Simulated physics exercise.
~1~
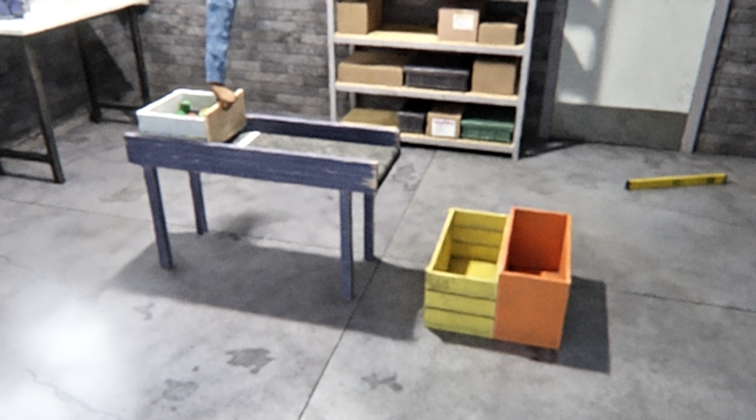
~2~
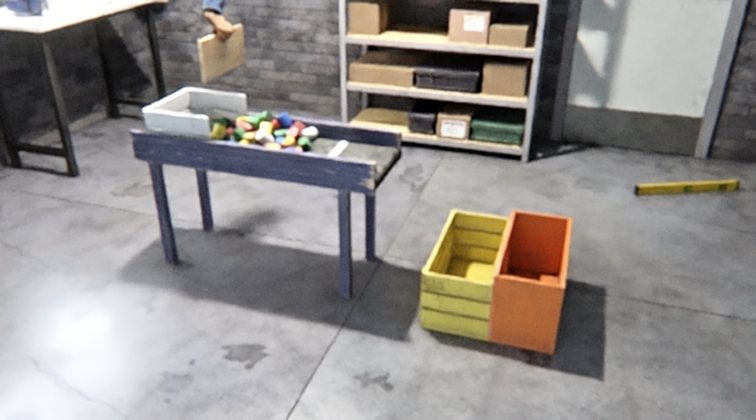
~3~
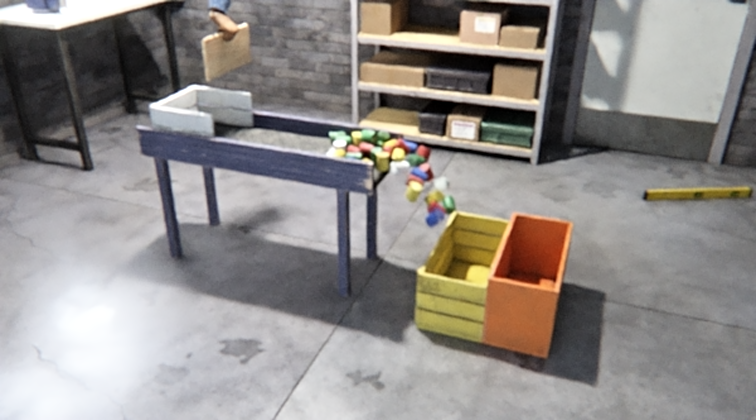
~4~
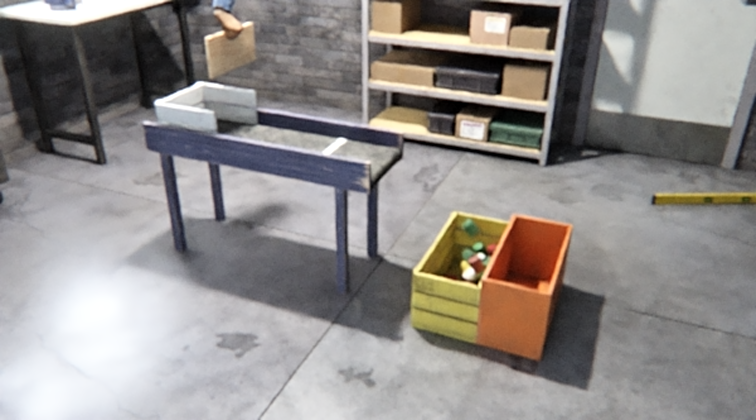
In a grey workshop with brick walls and a concrete floor, seen from slightly above as the view drifts gently sideways, a dark blue belt table stands left of centre. A white pen sits at its left end, and a yellow tote and an orange box stand side by side on the floor to the right. A hand lifts a wooden gate from the pen, and many small colourful pieces ride rightward along the belt. They spill off the right end in a stream towards the yellow tote. Finally the belt is clear, and pieces are gathered in the yellow tote, while the orange box appears empty.
